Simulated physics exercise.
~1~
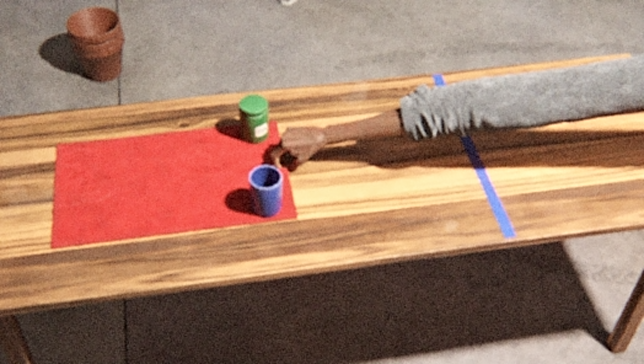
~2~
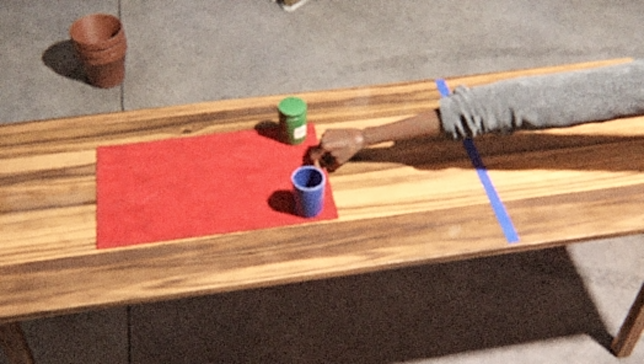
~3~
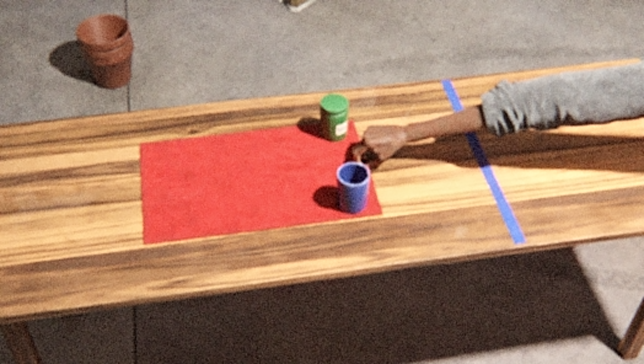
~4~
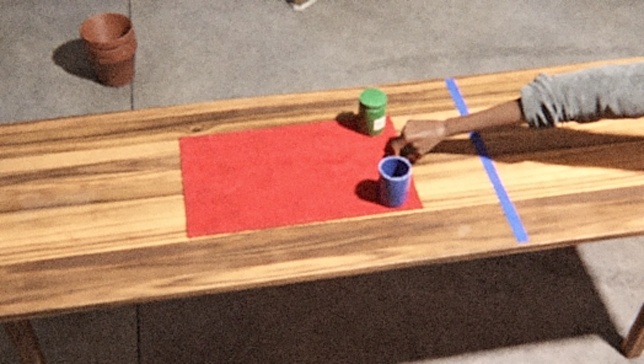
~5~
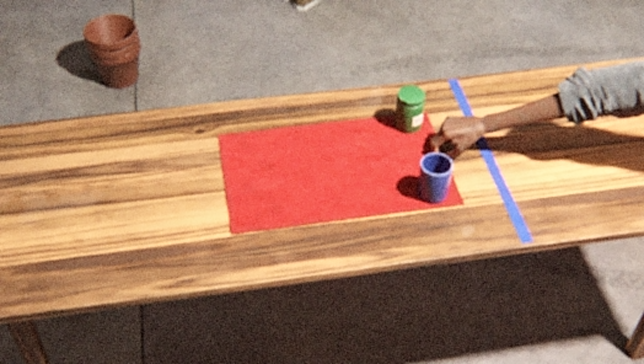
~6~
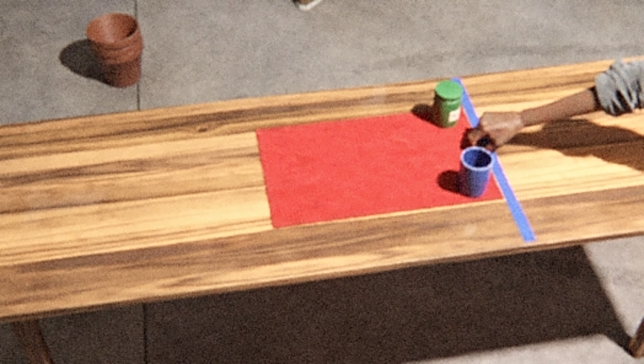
A red cloth lies flat on a wooden table, with a blue mug and a green jar standing near its right edge. A hand in a grey sleeve, reaching in from the right, holds that edge between them and draws the cloth steadily to the right. The mug and jar ride along upright, keeping their places on the fabric as bare wood widens behind it. The cloth closes in on a strip of blue tape across the table. At last its leading edge meets the tape, with the mug and jar still standing on it.
